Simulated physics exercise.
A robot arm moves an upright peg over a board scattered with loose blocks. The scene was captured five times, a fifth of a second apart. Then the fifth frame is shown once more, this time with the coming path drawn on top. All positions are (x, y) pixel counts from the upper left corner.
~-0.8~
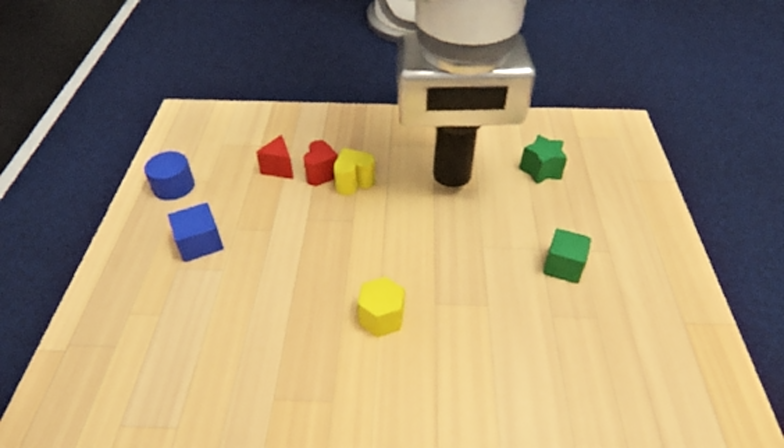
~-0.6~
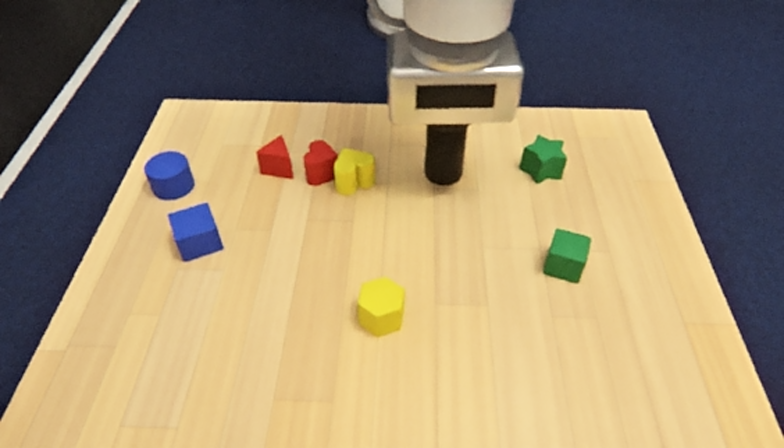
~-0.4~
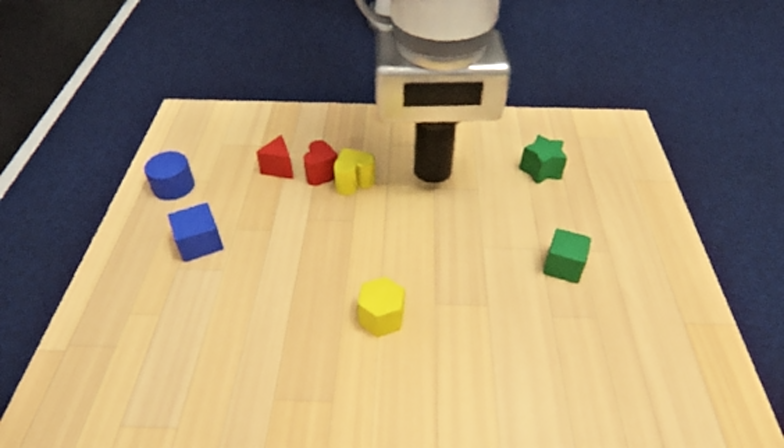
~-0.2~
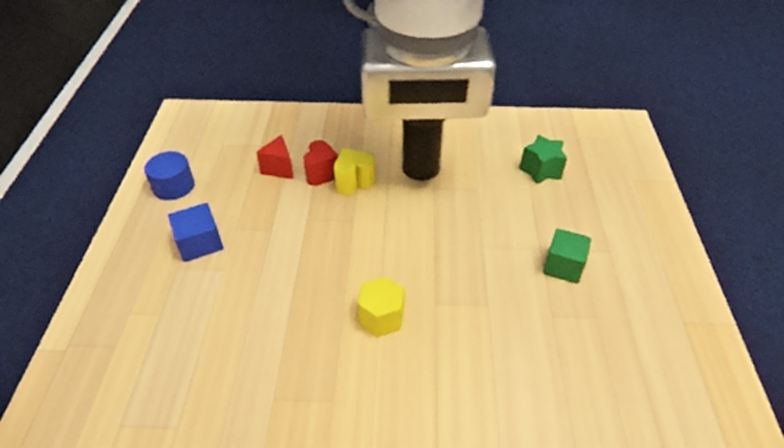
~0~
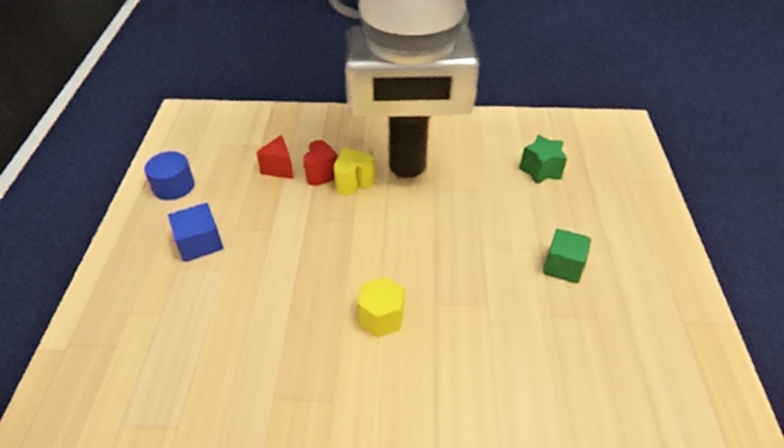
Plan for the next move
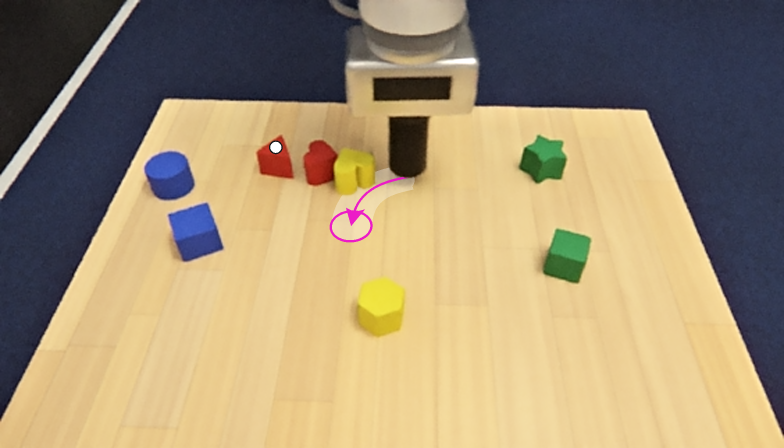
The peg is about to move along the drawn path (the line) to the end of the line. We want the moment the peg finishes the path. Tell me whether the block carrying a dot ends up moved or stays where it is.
At the end, its place is the same.
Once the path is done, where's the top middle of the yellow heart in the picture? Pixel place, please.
Its top middle will sit at (323, 166).
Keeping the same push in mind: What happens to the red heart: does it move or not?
It is moved off its spot.
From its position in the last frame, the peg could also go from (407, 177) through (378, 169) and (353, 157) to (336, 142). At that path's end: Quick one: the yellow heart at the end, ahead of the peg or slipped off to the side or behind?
The peg will have lost it.
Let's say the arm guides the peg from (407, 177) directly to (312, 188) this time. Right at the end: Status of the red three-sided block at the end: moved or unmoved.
Moved.
Path on the board, from (407, 177) via (379, 185) and (359, 203), ending at (351, 226); the dot is on the red three-sided block.
What follows on the original path. Halfway along, peg (366, 181); red heart (305, 149); yellow heart (327, 163), turned 40° clockwise.
At the end, peg (350, 215); red three-sided block in place; red heart (305, 149); yellow heart (323, 166), turned 60° clockwise.
